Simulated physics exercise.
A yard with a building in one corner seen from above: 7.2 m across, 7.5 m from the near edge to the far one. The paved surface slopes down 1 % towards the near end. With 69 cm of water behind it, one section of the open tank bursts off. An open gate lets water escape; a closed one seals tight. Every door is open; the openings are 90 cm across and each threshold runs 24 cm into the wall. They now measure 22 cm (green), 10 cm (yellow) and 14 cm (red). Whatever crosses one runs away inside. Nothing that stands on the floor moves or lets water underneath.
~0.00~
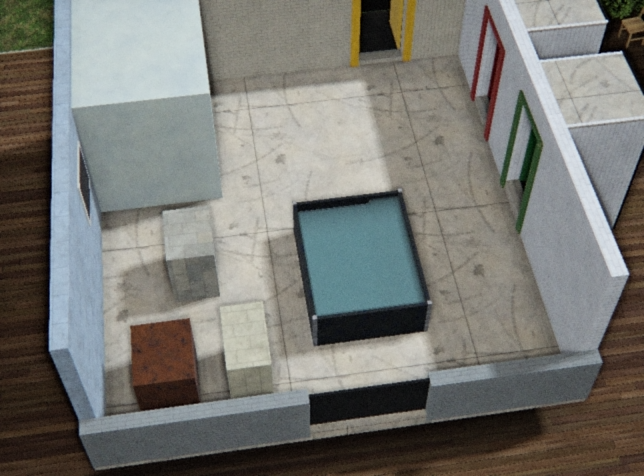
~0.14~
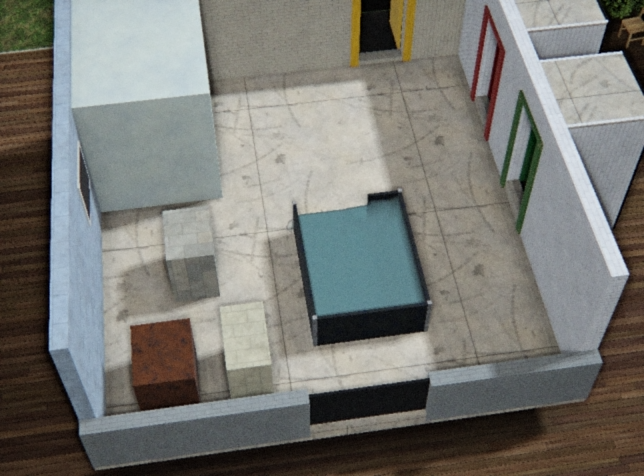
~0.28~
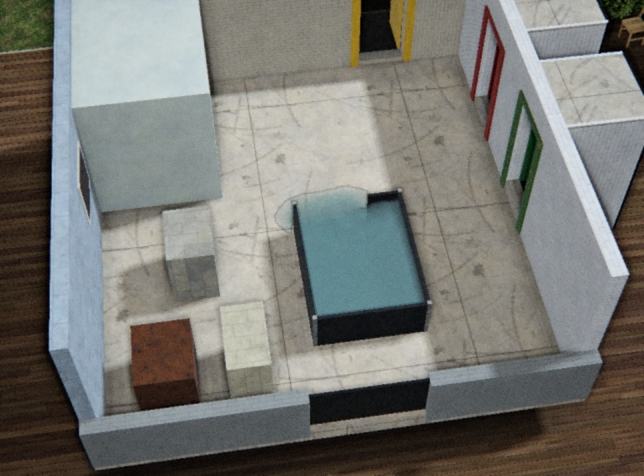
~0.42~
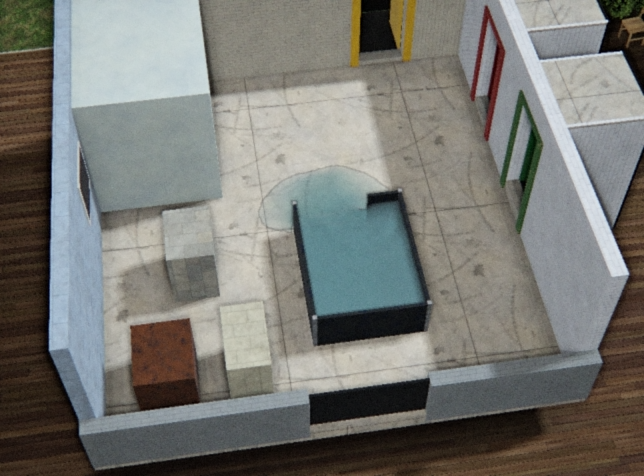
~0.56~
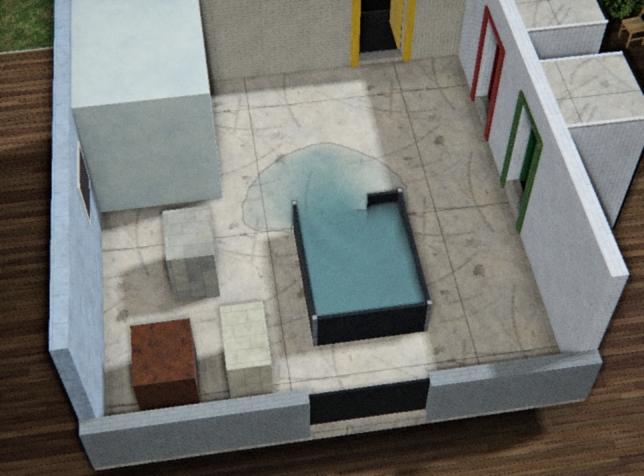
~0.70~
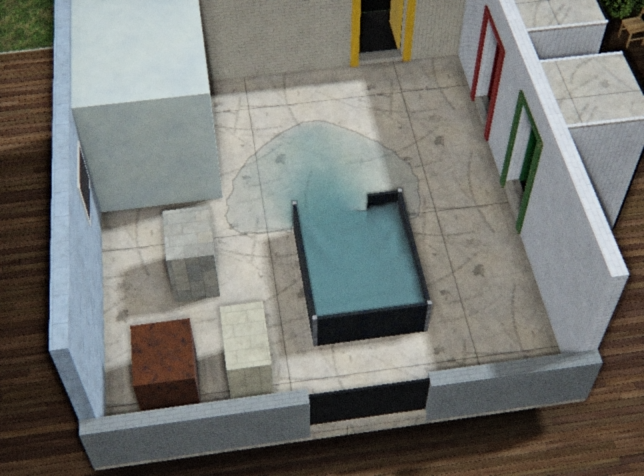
At first, blue-green water sits still inside a dark-walled open tank on a pale paved floor, with blocks to its left. Then a section of the tank's far wall disappears, and water pours out through the gap, spreading across the paving in a widening, thinning rounded sheet toward the back.
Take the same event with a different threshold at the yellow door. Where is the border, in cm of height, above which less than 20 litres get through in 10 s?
Close to 13.5 cm is just enough.
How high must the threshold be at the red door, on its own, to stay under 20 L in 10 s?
About 14.5 cm at red.
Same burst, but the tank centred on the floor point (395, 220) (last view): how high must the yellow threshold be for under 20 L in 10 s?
Some 23 cm.
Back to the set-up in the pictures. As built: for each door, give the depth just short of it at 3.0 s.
Depths in cm: Green 0, yellow 18, red 3.
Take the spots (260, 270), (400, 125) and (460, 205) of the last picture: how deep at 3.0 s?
Roughly 0, 2 and 0 cm, in turn.
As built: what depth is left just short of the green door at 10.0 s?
Roughly 6.0 cm deep.
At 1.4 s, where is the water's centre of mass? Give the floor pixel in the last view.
Around (340, 238).
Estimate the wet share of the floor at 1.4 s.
Some 30 per cent of it.
After 1.4 s water covers 30 % of the floor, deepest (37 cm) near (321, 226); it has not reached the yellow door.
After 3.0 s water covers 40 % of the floor, deepest (36 cm) near (233, 116); 18 cm at the yellow door, 25 litres in over its 10 cm threshold.
After 10.0 s water covers 95 % of the floor, deepest (15 cm) near (560, 381); 7 cm at the yellow door, 61 litres in over its 10 cm threshold.
At the yellow door as built, the water arrived by 1.7 s and peaked near 19 cm at 2.6 s.
With a threshold of 12.5 cm, 28 litres would have come in within the 10 s; with 14.5 cm, 13 litres. So under 20 litres takes about 13.5 cm.
